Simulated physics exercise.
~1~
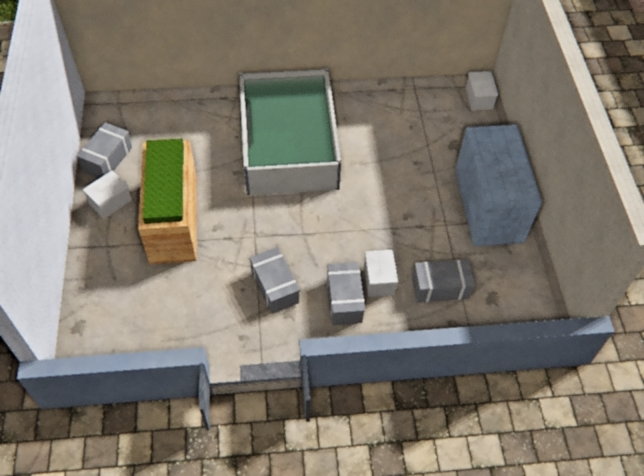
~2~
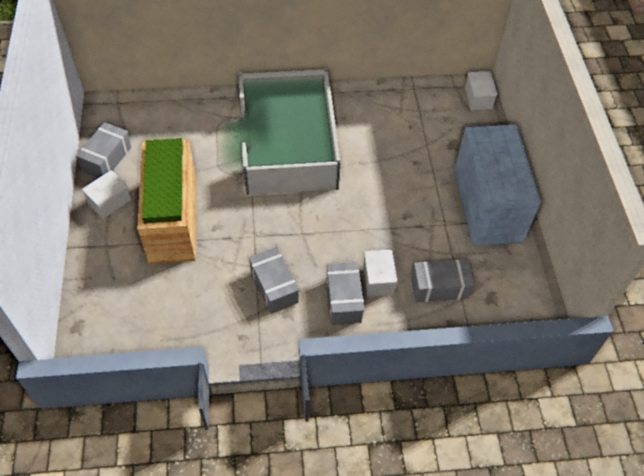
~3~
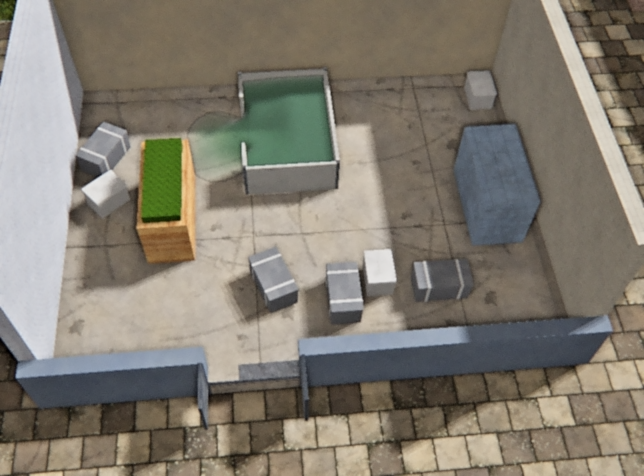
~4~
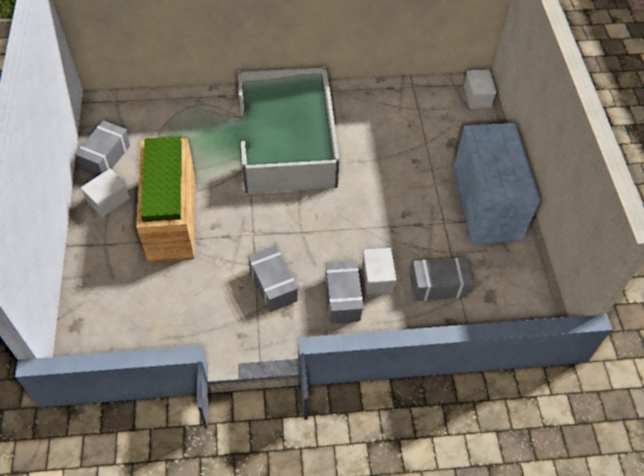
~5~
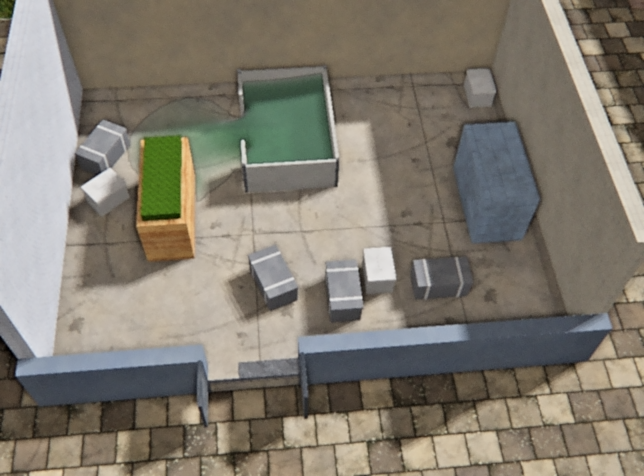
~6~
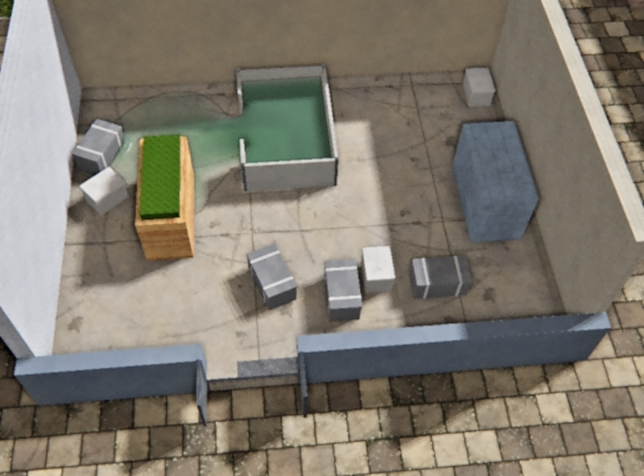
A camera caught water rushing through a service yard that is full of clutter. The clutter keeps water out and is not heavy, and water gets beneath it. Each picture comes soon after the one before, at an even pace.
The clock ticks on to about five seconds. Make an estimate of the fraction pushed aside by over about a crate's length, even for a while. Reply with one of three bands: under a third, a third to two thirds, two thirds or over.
Under a third.
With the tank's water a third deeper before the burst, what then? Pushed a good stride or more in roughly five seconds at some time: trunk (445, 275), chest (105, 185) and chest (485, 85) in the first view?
Taking them as listed, the first stopped before it, the second reached the mark and the third stopped before it.
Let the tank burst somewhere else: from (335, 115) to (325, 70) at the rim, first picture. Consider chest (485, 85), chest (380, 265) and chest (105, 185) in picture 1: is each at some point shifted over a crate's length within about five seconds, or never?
Got that far, never got that far, never got that far.
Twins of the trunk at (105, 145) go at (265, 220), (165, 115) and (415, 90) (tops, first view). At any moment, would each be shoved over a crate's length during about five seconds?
So, in order, the copies go nowhere much, a long way, nowhere much.
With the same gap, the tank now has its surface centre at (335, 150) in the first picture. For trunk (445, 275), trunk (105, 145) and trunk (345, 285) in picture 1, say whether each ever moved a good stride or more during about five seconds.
The three, one by one: Short of that, past that mark and short of that.
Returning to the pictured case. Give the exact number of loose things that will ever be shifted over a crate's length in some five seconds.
I make it 1 in total.
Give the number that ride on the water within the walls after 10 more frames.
That would be 1.
A moment on, 0 of 7 are well off their spots; 1 afloat.
Next, 0 of 7 are well off their spots; 1 afloat.
Later, 0 of 7 are well off their spots; 1 afloat.
In the end, 1 of 7 are well off their spots, and 1 have been at some point; 1 afloat.
